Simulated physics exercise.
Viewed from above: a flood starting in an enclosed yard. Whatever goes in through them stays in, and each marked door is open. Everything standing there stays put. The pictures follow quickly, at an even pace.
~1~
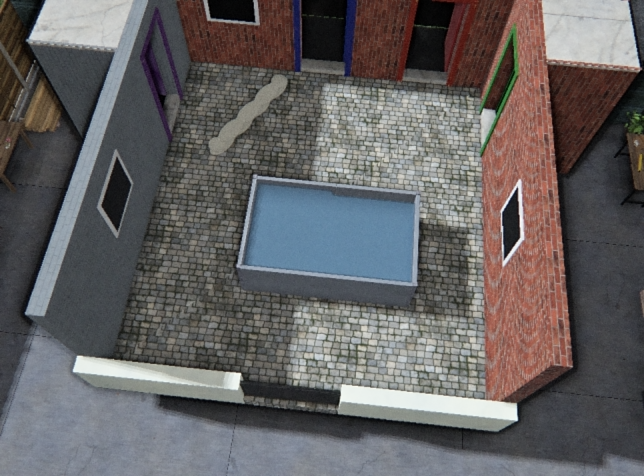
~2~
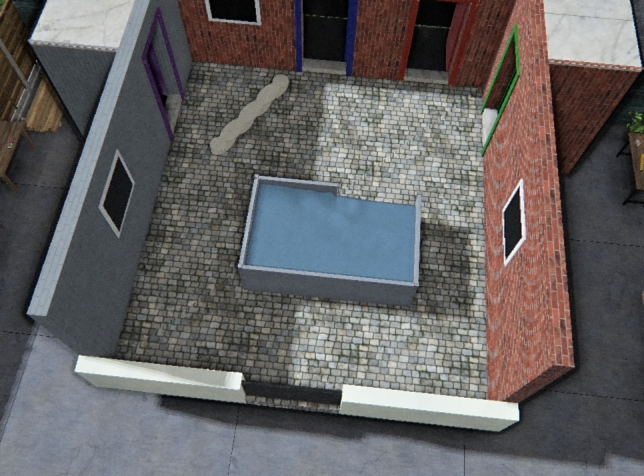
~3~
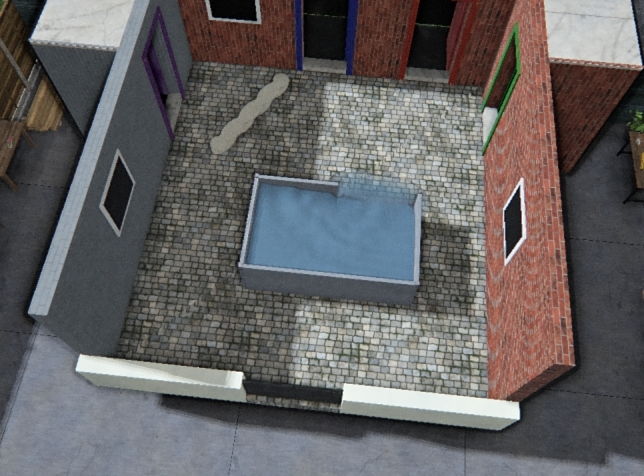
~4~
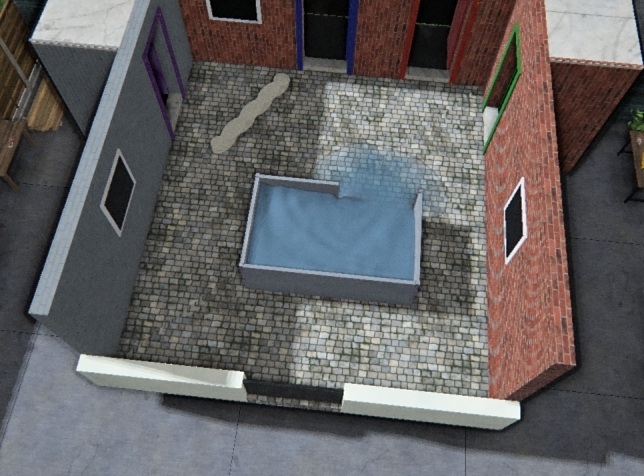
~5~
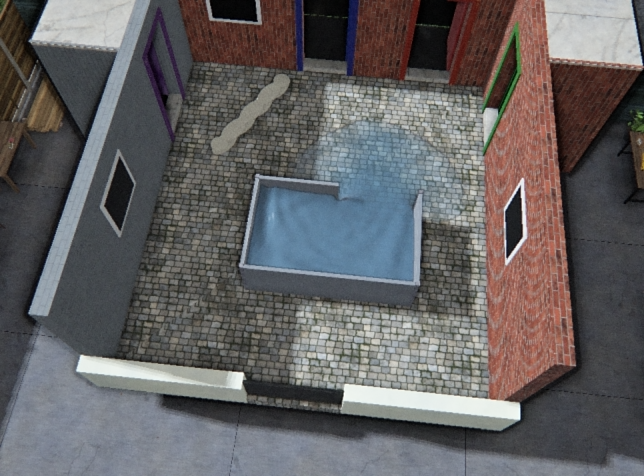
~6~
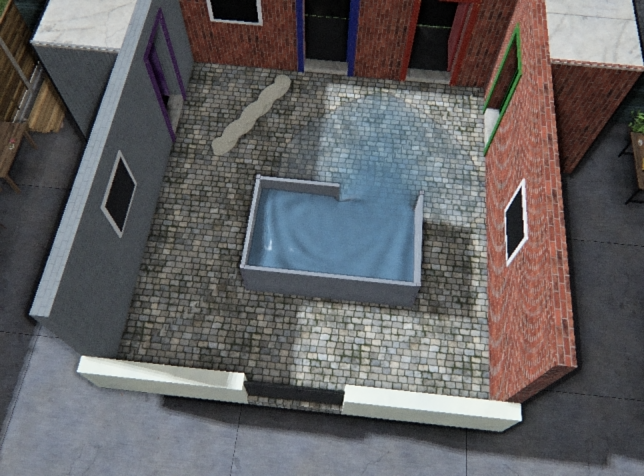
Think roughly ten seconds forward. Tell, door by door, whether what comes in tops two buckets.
In turn, the green door tops two buckets; the blue door tops two buckets; the purple door keeps to two buckets or fewer; the red door tops two buckets.
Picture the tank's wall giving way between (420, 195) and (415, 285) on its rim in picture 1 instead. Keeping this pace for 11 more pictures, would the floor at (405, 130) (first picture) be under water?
Verdict: Wet.
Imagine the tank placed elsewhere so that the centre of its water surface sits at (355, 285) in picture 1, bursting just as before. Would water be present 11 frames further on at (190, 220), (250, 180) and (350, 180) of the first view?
Spared, spared, hit.
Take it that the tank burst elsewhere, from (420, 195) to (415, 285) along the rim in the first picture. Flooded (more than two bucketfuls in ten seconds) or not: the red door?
The red door ends up above.
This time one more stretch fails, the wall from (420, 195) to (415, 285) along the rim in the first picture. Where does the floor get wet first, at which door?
The answer is the one in green.
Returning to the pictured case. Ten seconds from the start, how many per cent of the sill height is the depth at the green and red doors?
Roughly 50 and 80 %.
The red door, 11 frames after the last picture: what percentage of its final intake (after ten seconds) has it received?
By my reckoning, 40 percent.
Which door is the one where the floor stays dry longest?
It's the door marked purple.
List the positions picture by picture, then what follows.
The first frame shows still water in the water tank at (331, 231).
In the second frame, the front is at a hidden place, out from the gap on the water tank's far side.
In the third frame, the front is at (341, 176), out from the gap on the water tank's far side.
In the fourth frame, water pours out on the water tank's far side and has run to (367, 146).
In the fifth frame, water pours out on the water tank's far side and has run to (372, 122).
In the sixth frame, the front is at (390, 98), out from the gap on the water tank's far side.
A moment on, water covers 35 % of the floor; the green door wet at the sill, nothing in, the blue door under two buckets in, the purple door not reached, the red door over two buckets in.
Next, water covers 35 % of the floor; the green door under two buckets in, the blue door over two buckets in, the purple door not reached, the red door far over two buckets in.
Then, water covers 50 % of the floor; the green door over two buckets in, the blue door far over two buckets in, the purple door wet at the sill, nothing in, the red door far over two buckets in.
Later, water covers 80 % of the floor; the green door over two buckets in, the blue door far over two buckets in, the purple door wet at the sill, nothing in, the red door far over two buckets in.
In the end, water covers 95 % of the floor; the green door over two buckets in, the blue door far over two buckets in, the purple door wet at the sill, nothing in, the red door far over two buckets in.
